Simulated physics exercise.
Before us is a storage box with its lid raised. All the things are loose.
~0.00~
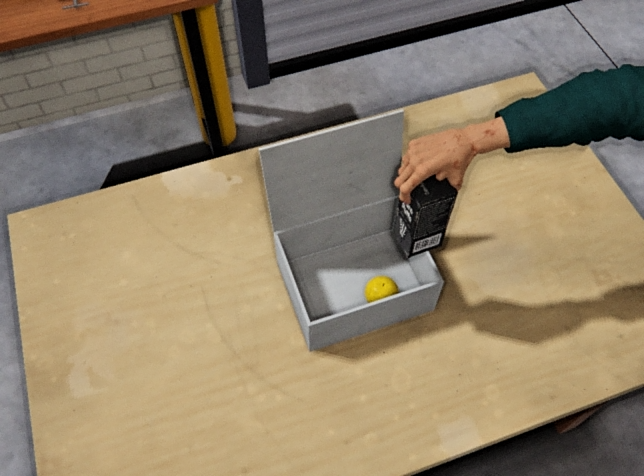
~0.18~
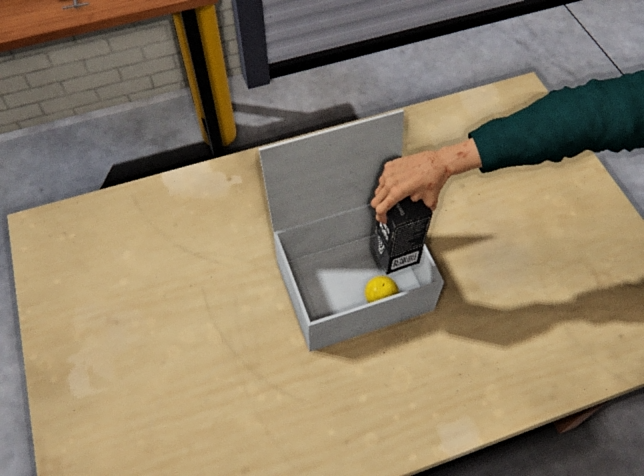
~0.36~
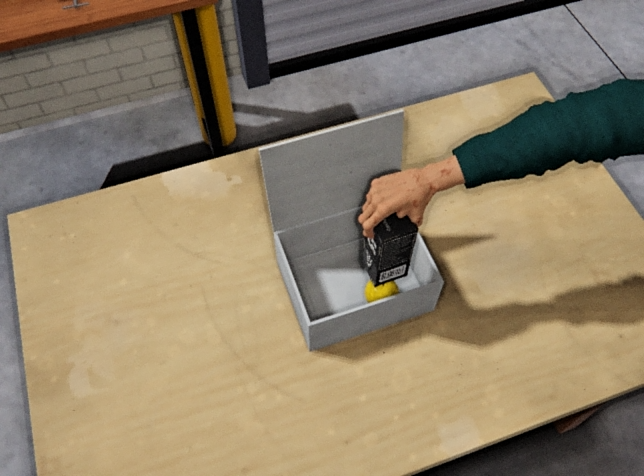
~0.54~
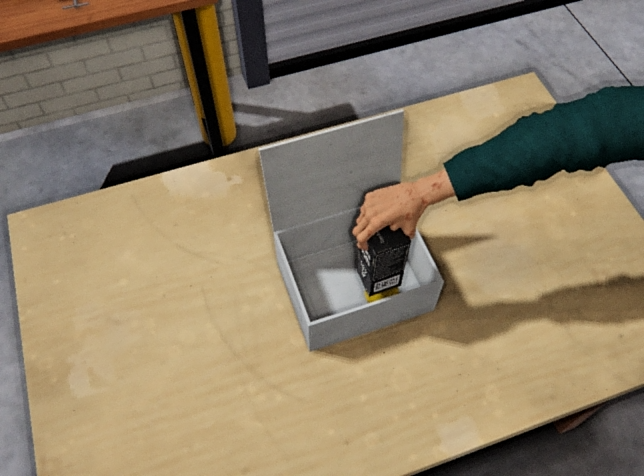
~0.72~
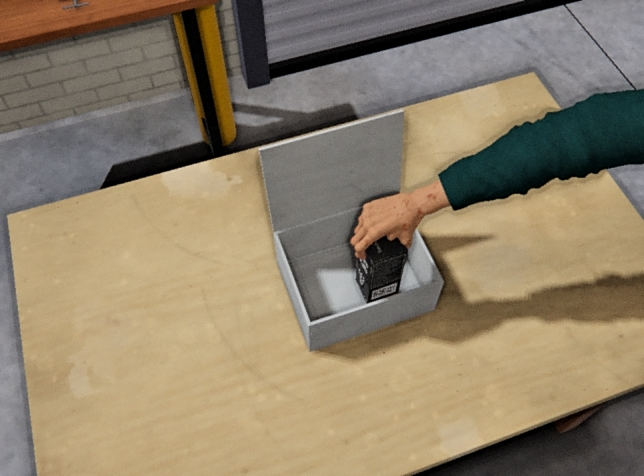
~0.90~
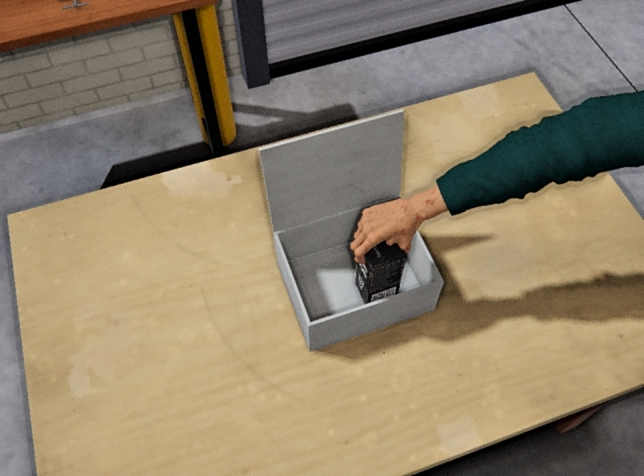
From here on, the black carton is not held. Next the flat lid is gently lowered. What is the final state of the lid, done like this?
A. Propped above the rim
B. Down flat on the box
B, down flat on the box.
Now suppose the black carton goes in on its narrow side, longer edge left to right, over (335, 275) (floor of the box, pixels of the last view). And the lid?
Result: Lid shut.
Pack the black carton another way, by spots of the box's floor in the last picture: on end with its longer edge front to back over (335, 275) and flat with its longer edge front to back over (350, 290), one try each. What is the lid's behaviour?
Try one: Lid stays raised; try two: Lid goes down.
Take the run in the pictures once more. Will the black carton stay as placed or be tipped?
In the end, it winds up askew.
After 1.40 s, black carton on its side near (344, 300); yellow apple shifted about its own width.
After 2.40 s, lid 66° above the rim; black carton on its side near (345, 299); yellow apple shifted about its own width.
After 2.80 s, lid 22° above the rim; black carton on its side near (345, 299); yellow apple shifted about its own width.
In the end (3.5 s), lid shut; toppled in the box, black carton; moved from the start, yellow apple. At the end, from the last picture's camera, black carton near (345, 299).
